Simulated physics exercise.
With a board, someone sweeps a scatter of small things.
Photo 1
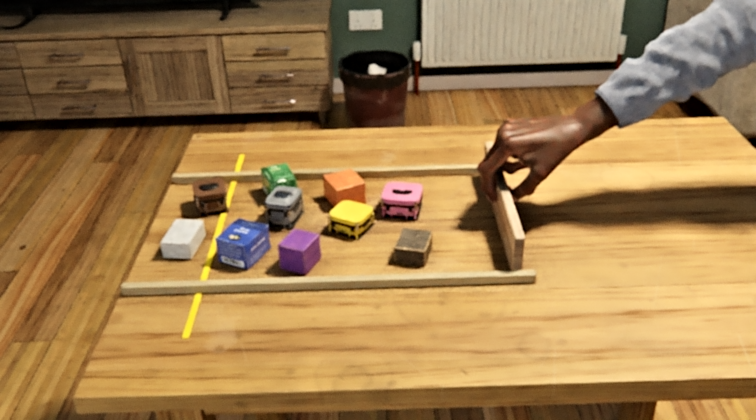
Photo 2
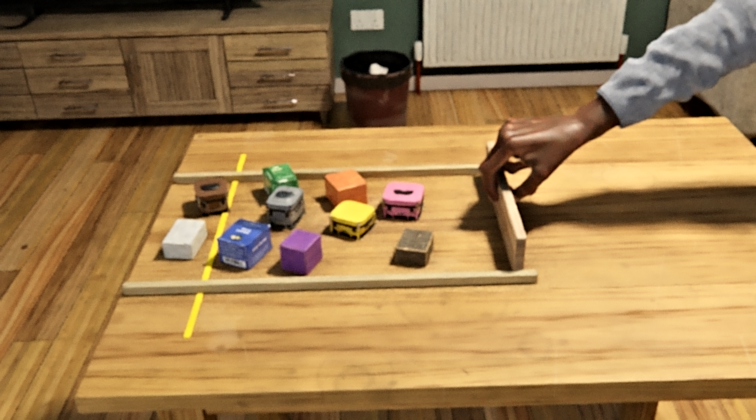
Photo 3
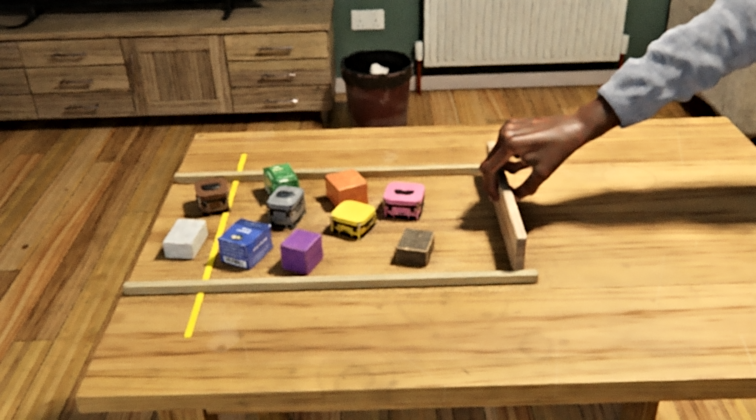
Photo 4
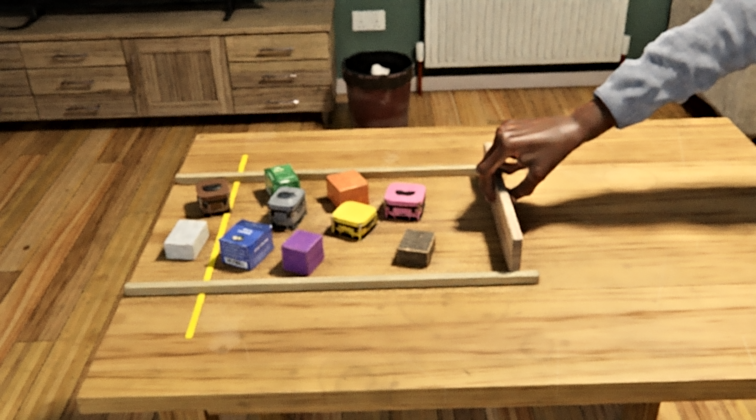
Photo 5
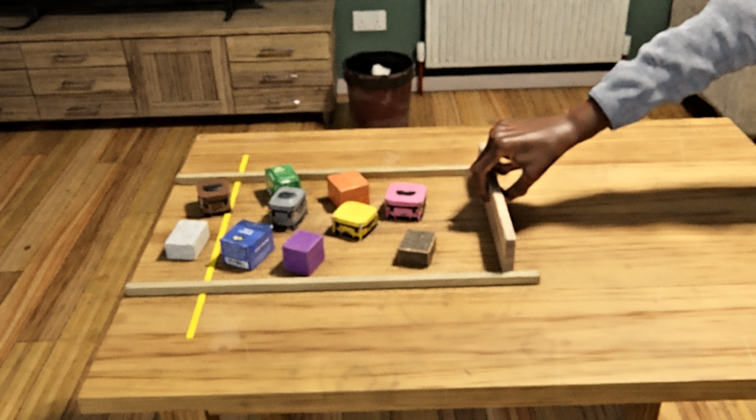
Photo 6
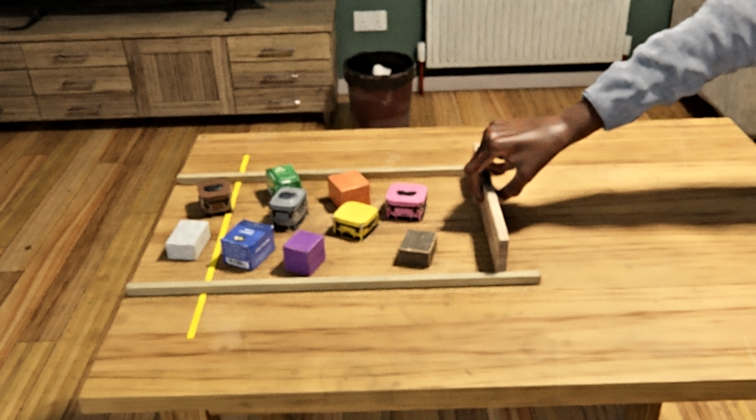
The clip opens on a wooden table where small colourful blocks and cases lie scattered between two wooden strips, some near a yellow tape line at left. A hand holds a board upright to their right, barely moving at first, then slides it slightly left while the objects stay put.
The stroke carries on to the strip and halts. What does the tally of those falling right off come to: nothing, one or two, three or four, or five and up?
Pretty sure the pieces that leave the surface number one or two this time.
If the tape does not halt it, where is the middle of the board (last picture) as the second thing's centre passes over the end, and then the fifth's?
Its middle is near (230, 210) and then near (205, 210).
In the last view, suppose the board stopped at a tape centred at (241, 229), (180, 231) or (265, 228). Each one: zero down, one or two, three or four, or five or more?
Lab note - count per position: None at all; 5 or more; not one.
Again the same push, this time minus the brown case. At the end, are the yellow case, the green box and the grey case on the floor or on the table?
The yellow case holds on, the green box holds on, the grey case survives.
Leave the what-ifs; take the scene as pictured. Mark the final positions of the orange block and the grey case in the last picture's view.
The orange block ends at (217, 184) and the grey case at (173, 214).
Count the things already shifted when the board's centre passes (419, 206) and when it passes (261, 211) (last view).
That gives 2 for the first and 10 for the second.
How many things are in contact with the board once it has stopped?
At rest, 4 are in contact.
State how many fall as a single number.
I count 2 in all.
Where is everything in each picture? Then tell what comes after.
White block (184, 239); brown case (211, 197); blue box (244, 243); board (502, 202); tape (219, 229), in the first frame.
Brown case (212, 197); green box (281, 184), in the second frame.
Blue box (246, 243); purple block (302, 252), in the third frame.
White block (187, 240); pink case (405, 202), in the fourth frame.
Brown case (215, 198); grey case (289, 207), in the fifth frame.
White block (189, 240); brown case (215, 198); blue box (248, 244); board (488, 204); tape (224, 229), in the sixth frame.
Soon after, none off yet; white block at rest near (189, 240); brown case at rest near (215, 198); blue box at rest near (248, 244).
Then, none off yet; white block moved a little near (169, 234); brown case moved about its own width near (193, 199); blue box moved about its own width near (191, 240).
At rest, the number that fall off is one or two; fallen, brown case and white block.
